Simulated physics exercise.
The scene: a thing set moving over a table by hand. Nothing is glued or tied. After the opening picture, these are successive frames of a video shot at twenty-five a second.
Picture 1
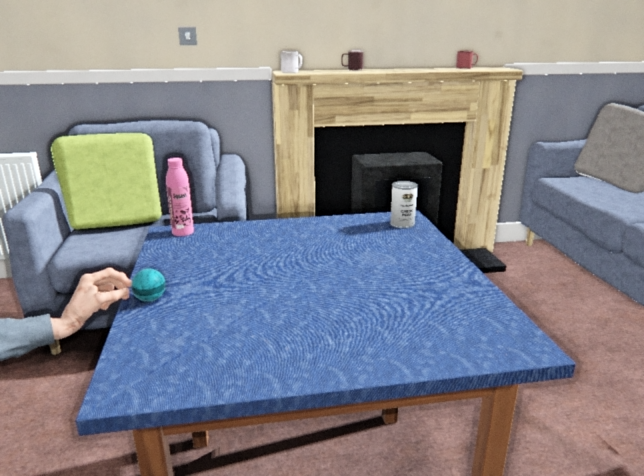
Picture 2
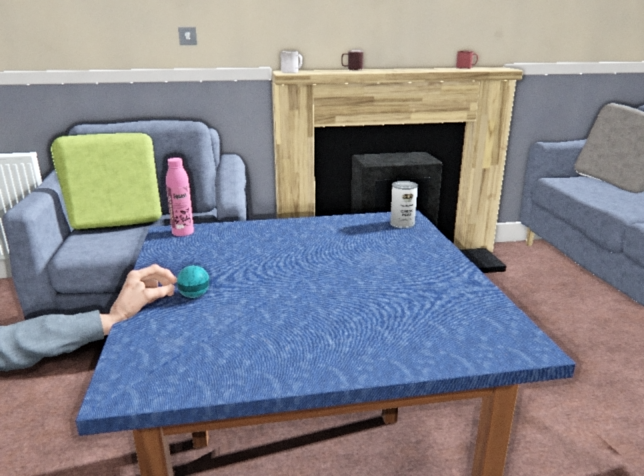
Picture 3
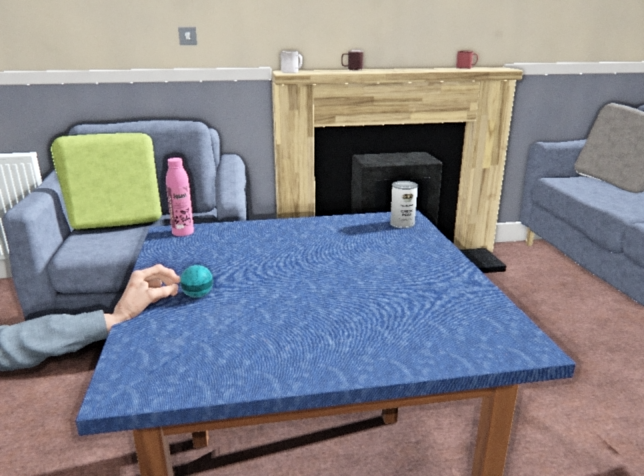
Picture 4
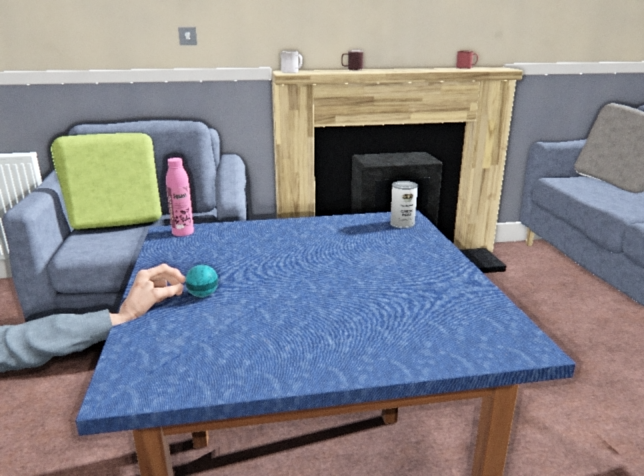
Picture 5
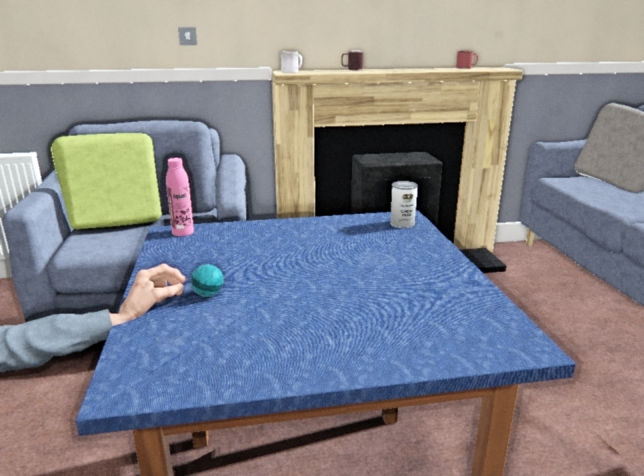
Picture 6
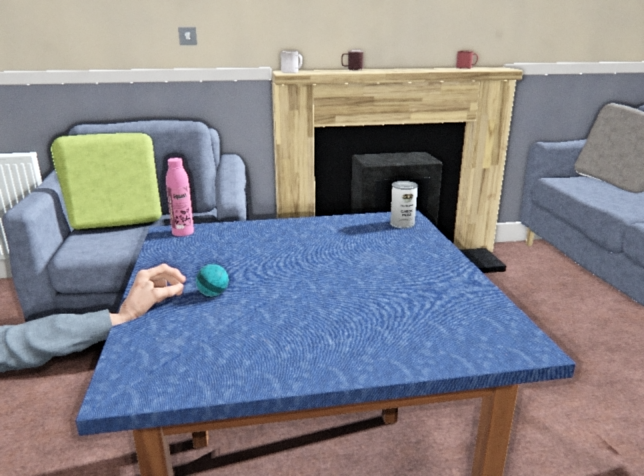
A turquoise ball at the left side of a blue table is pushed to the right by a hand reaching in from the left, then leaves the fingertips and rolls slowly a little farther right. A pink bottle stands at the table's back left and a pale can at its back right. The still camera looks slightly down into a living room with blue-grey seats, a green cushion, and mugs above a wooden fireplace.
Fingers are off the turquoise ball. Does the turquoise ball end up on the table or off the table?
The turquoise ball stays on the table.
Then, 0.10 s after the last picture, turquoise ball rolled about its own width near (223, 280).
Then, 0.30 s after the last picture, turquoise ball rolled about its own width near (235, 279).
At rest, moved from the start, turquoise ball. Seen from the same camera at the end, turquoise ball near (237, 279).
